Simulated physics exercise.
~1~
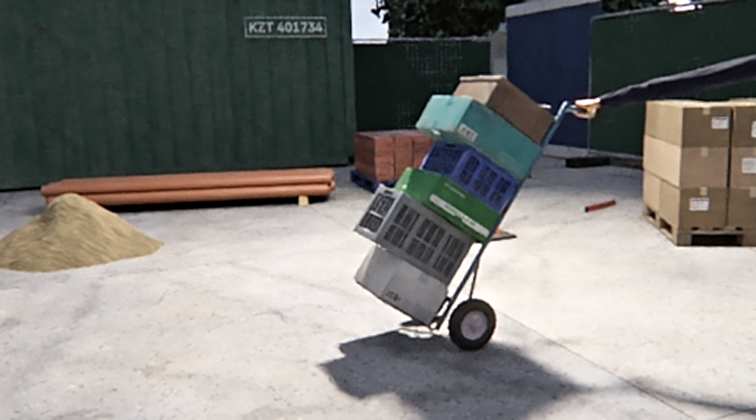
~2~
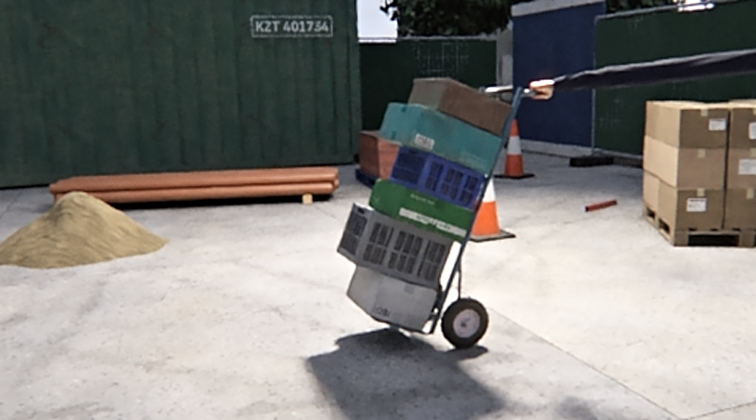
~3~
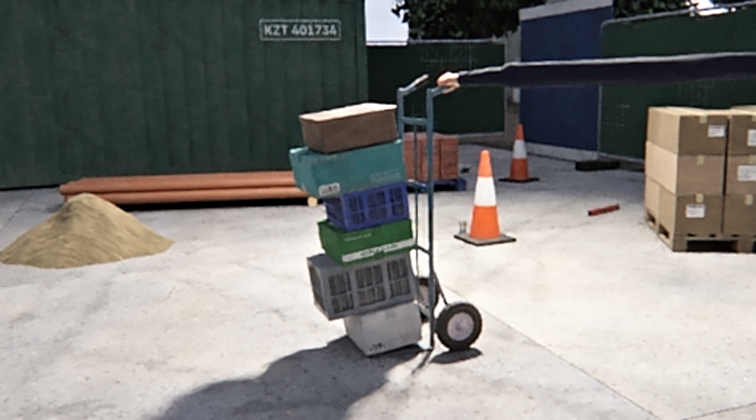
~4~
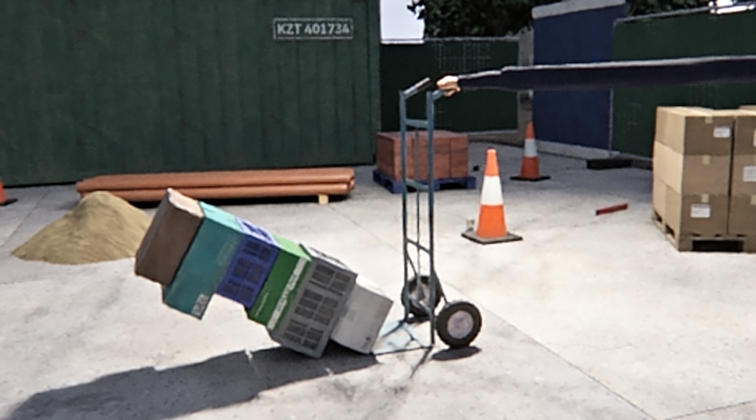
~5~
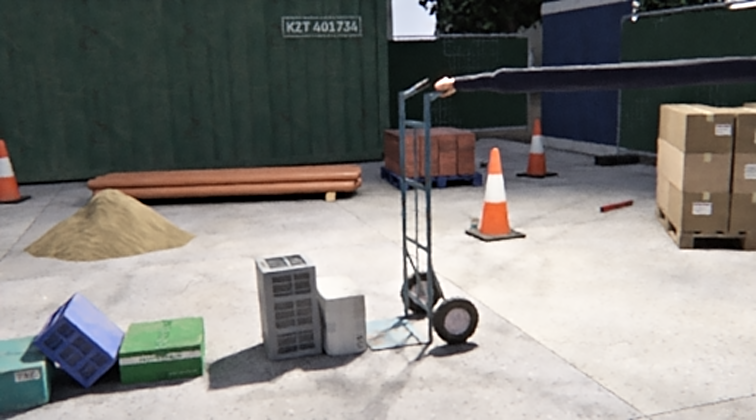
In a paved yard, an arm swings a loaded hand truck upright, and its stack topples left.
